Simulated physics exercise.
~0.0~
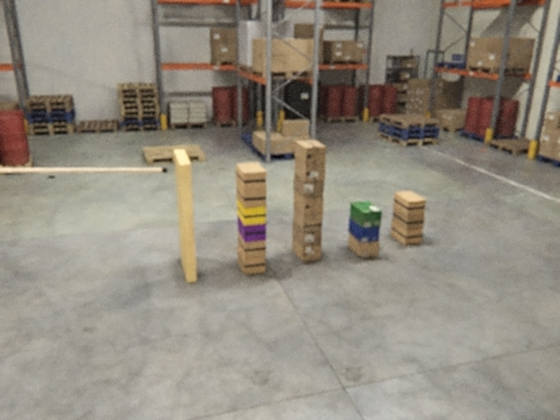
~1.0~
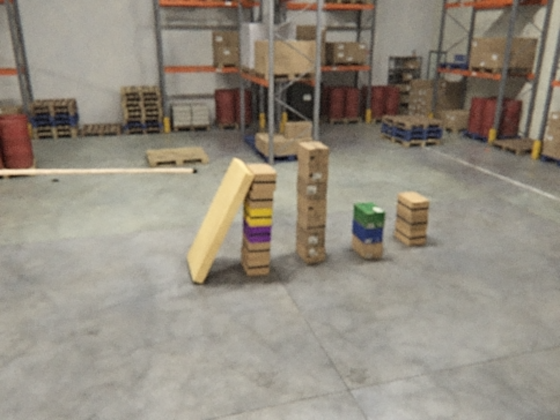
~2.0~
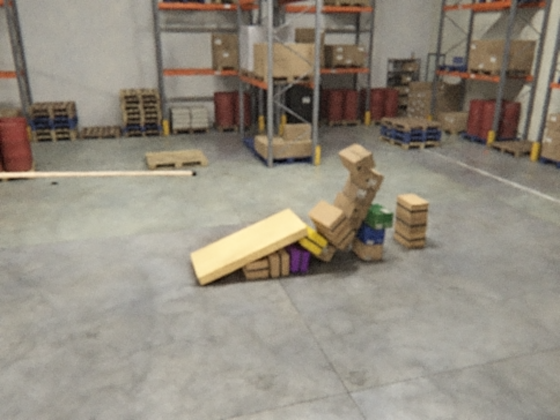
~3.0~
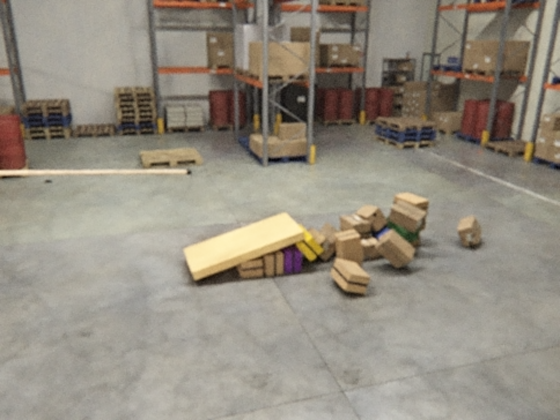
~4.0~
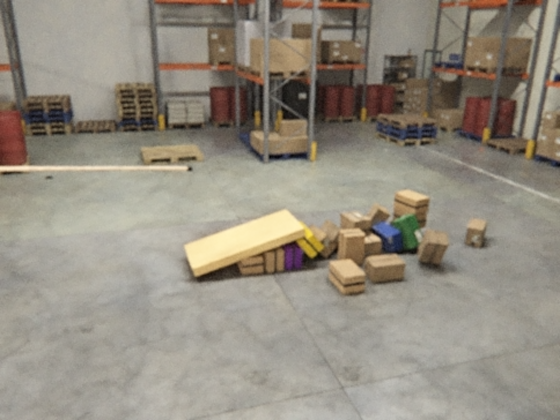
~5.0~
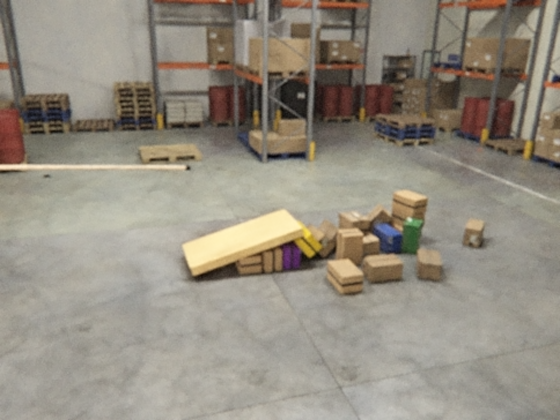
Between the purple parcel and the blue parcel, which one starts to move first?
The purple parcel starts to move first, as the board brings down its column. The blue parcel only starts to move after that.
